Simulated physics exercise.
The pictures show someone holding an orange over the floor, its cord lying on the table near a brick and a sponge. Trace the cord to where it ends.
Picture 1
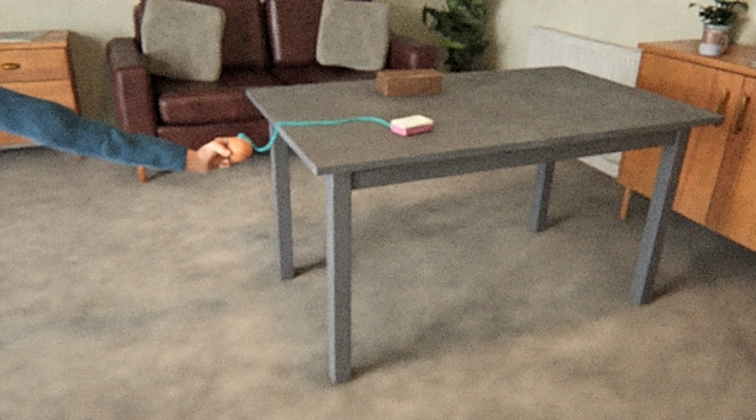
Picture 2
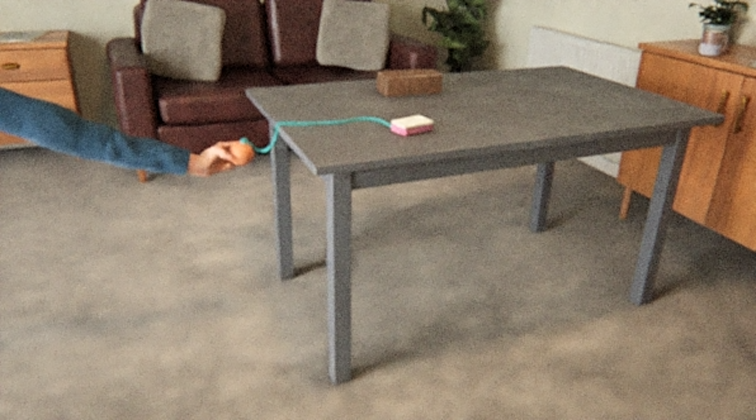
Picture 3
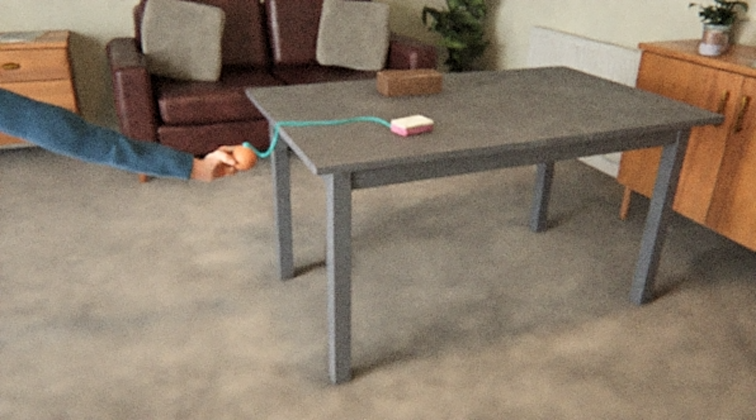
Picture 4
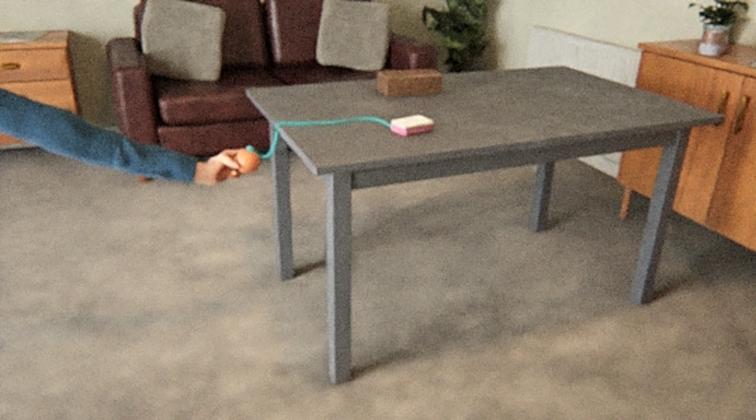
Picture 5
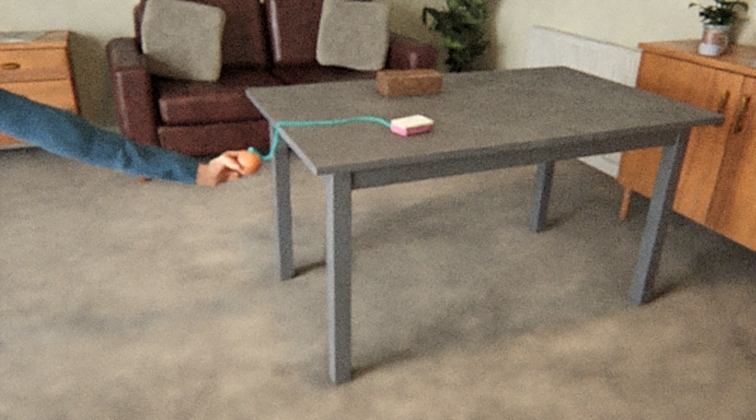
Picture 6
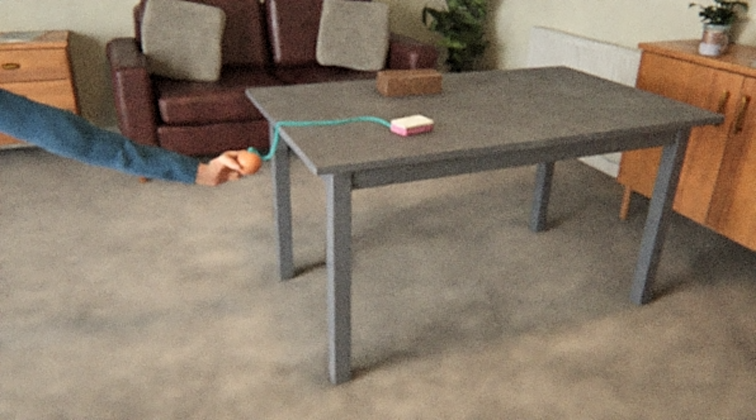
Hand holding an orange on a teal cord running to a sponge on a grey table, shifting only slightly beside the edge.
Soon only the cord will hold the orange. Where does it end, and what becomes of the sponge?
What you'd see is the orange that goes all the way down, while the sponge comes off too.
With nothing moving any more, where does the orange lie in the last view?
When everything settles, look roughly at (226, 327).
Then, 0.40 s past the final frame, orange in the air near (268, 305); brick still; sponge tugged along near (283, 117).
Then, 0.72 s past the final frame, orange on the floor near (265, 325); brick still; sponge down on the floor.
When it is over, orange on the floor near (226, 327); brick still; sponge down on the floor. The orange reaches the floor and the sponge gets pulled over the edge.
